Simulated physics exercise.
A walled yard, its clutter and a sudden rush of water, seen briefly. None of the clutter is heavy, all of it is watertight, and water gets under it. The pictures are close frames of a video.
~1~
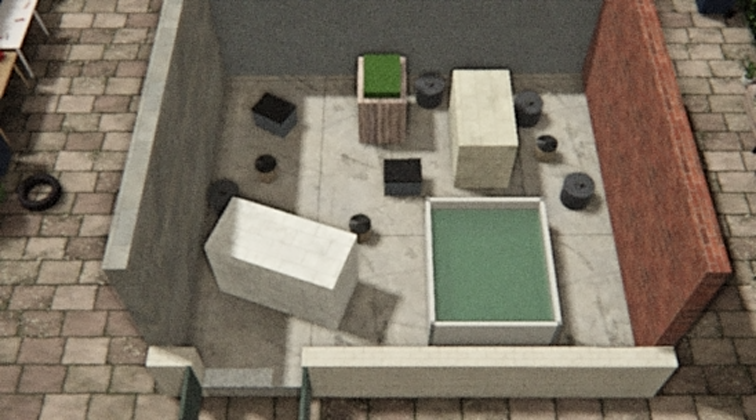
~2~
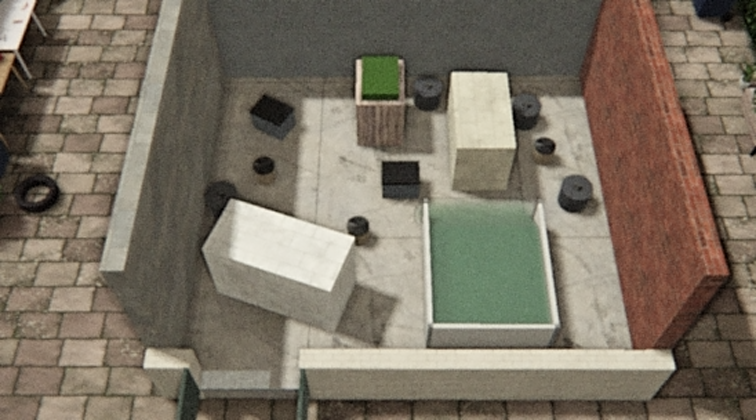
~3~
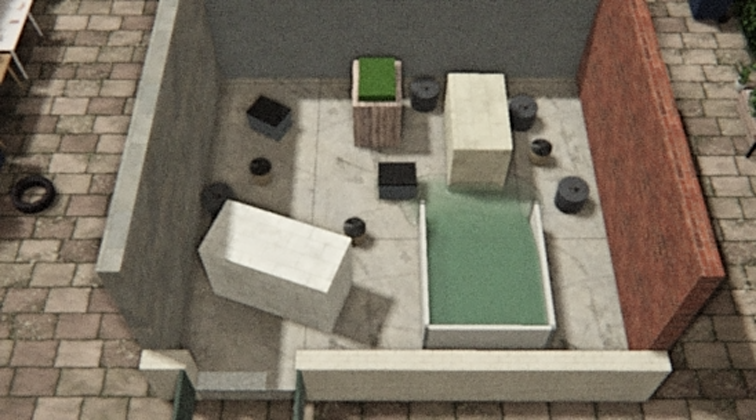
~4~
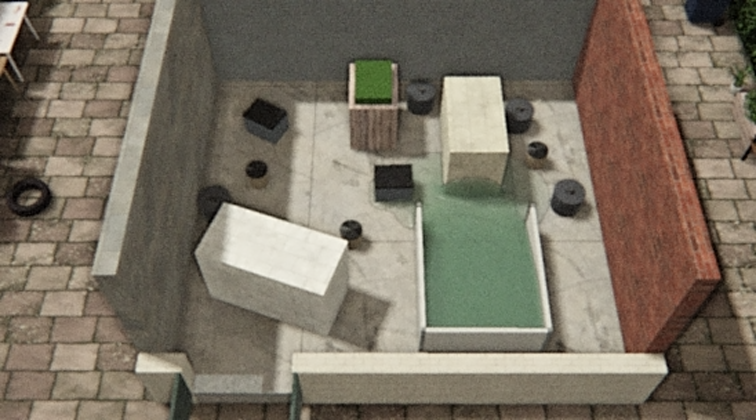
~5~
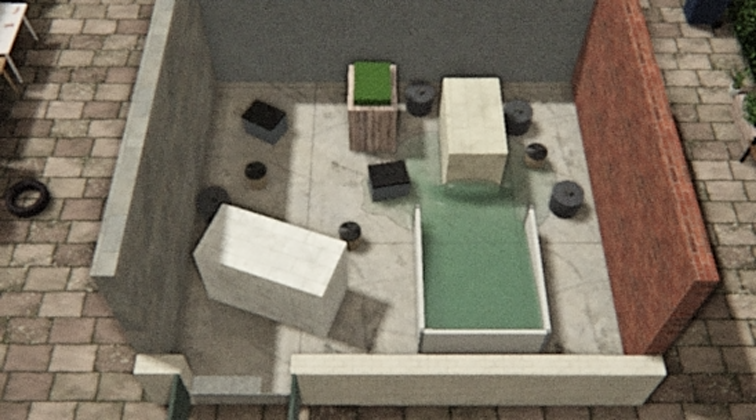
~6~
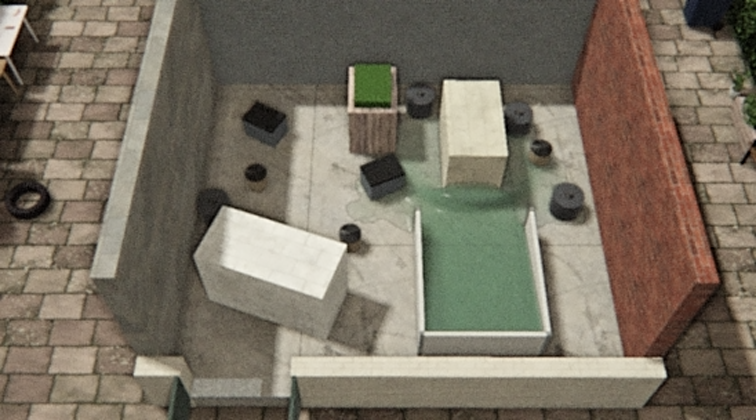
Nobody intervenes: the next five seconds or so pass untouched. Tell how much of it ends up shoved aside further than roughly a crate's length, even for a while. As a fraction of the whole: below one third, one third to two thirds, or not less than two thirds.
Two thirds upward.
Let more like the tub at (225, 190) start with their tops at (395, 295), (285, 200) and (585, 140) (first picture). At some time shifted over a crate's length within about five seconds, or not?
Item by item: Remains in place, remains in place, goes the distance.
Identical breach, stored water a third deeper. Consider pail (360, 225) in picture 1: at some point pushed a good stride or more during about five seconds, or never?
Going by the pictures, I'd say it stopped short.
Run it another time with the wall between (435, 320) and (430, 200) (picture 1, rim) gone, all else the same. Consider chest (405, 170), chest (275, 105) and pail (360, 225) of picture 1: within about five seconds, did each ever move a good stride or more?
Lab note - in sequence: Never that far; made it that far; made it that far.
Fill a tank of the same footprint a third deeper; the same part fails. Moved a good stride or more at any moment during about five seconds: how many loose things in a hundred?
Close to 80 %.
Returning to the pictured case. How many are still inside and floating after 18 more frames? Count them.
My count is 8.
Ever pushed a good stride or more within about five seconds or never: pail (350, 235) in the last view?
Looks like less than that to me.
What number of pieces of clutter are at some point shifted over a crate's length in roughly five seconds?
That works out to 9.
A moment on, 2 of 10 are well off their spots; 0 afloat.
Next, 4 of 10 are well off their spots; 3 afloat.
Later, 7 of 10 are well off their spots; 8 afloat.
In the end, 9 of 10 are well off their spots, and 9 have been at some point; 8 afloat.
